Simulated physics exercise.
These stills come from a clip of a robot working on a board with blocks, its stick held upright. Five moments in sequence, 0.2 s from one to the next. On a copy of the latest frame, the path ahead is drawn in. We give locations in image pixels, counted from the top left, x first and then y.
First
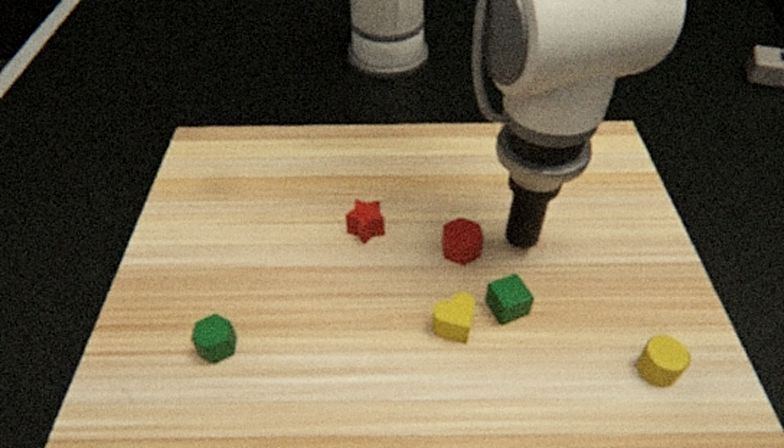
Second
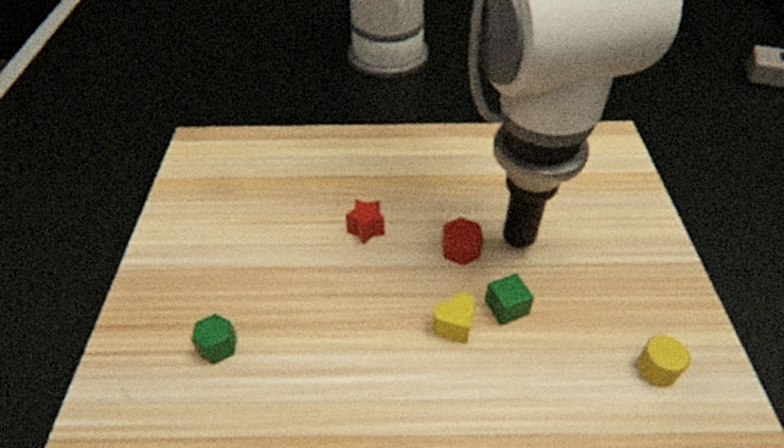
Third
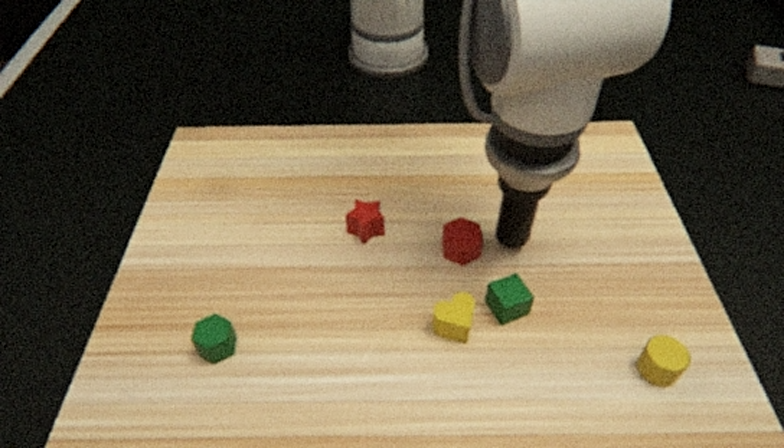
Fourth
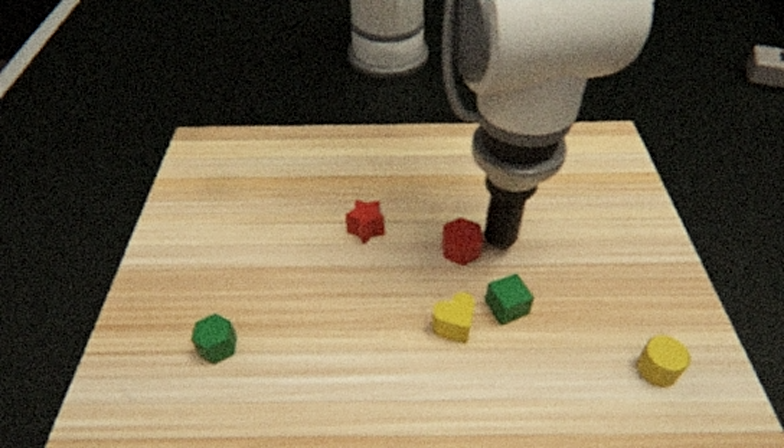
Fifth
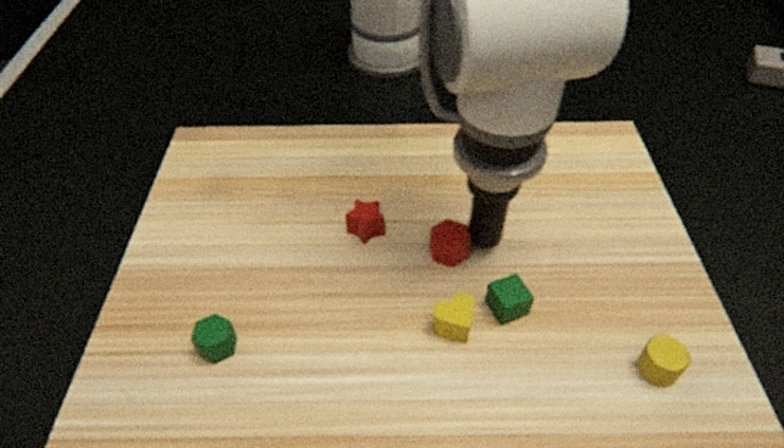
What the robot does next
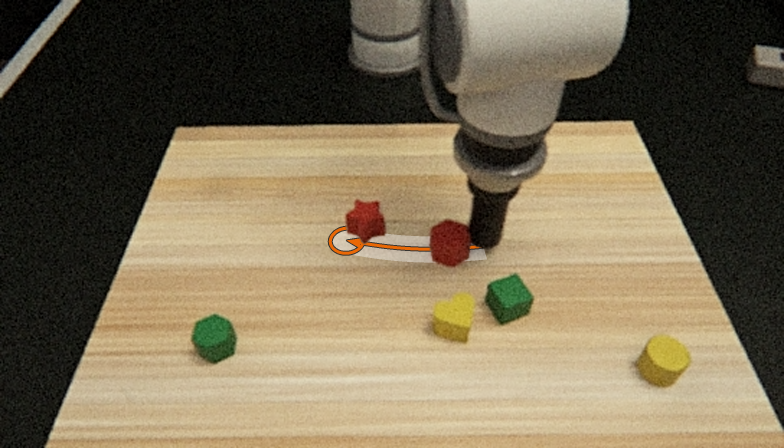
A robot arm moved its dark stick slowly left across the wooden board until it nudged the red hexagonal block slightly left, while the red star and the green and yellow blocks stayed still.
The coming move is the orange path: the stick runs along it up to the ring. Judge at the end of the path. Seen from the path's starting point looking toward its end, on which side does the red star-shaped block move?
Its shift is rightward.
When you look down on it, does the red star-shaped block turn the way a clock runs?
Going by the path, yes.
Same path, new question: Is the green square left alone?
Yes - that is the case.
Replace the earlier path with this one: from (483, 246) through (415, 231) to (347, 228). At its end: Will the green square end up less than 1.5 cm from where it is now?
That would be a yes.
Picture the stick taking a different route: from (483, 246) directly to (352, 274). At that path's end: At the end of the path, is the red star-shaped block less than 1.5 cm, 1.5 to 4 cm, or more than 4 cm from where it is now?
The answer is under 1.5 cm.
Path on the board, from (483, 246) through (414, 249) to (347, 240).
On the path given first. One third of the way, stick (437, 240); red hexagonal block (404, 240), turned 15° anticlockwise.
Two thirds of the way, stick (391, 238); red hexagonal block (364, 248), turned 45° anticlockwise.
At the end, stick (346, 232); red star-shaped block (349, 200), turned 35° clockwise; red hexagonal block (353, 253), turned 65° anticlockwise; green square in place.
